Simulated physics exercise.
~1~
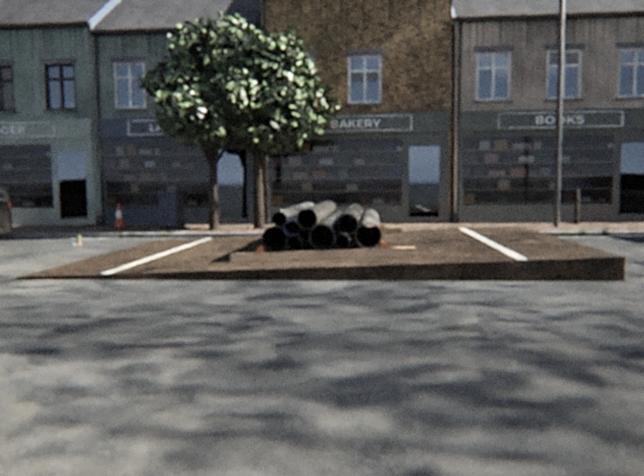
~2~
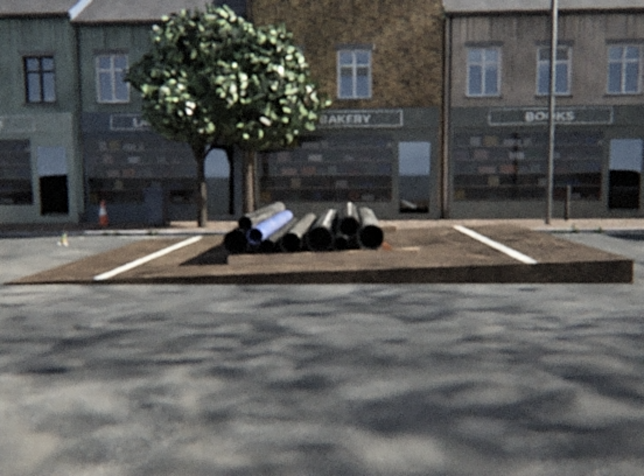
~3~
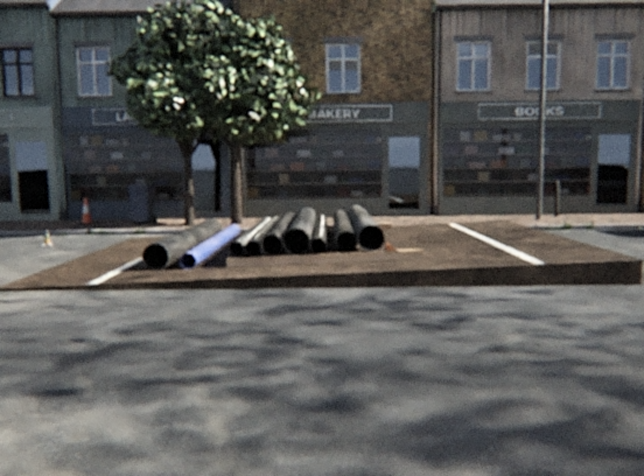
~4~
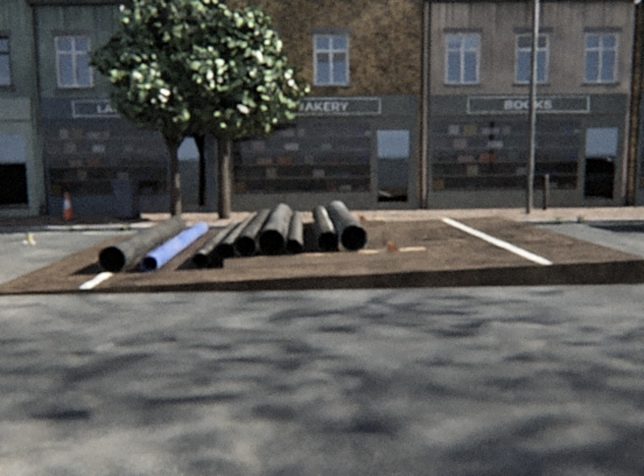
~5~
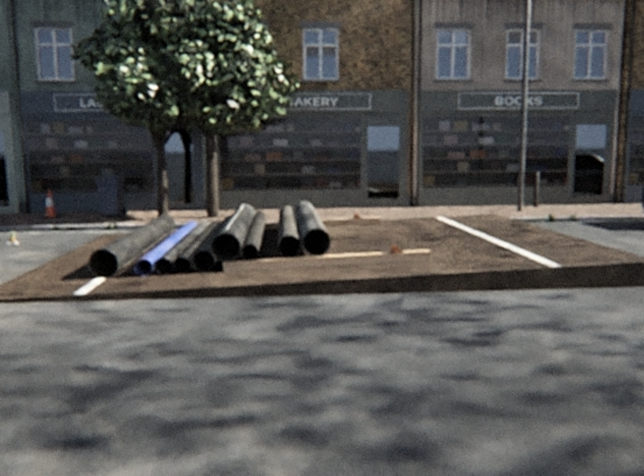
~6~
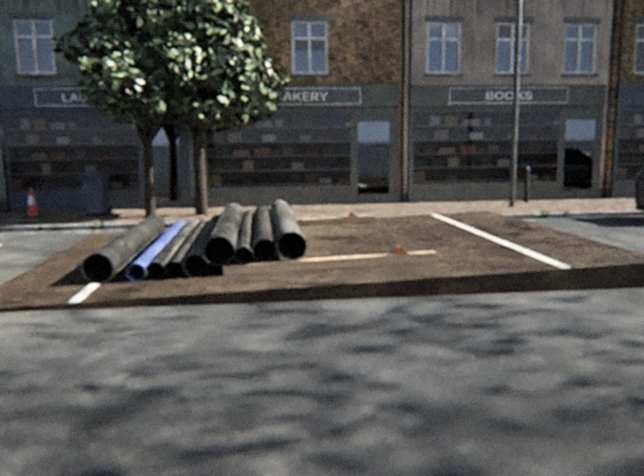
A stack of dark pipes and one blue pipe collapses, rolls left, and settles side by side.
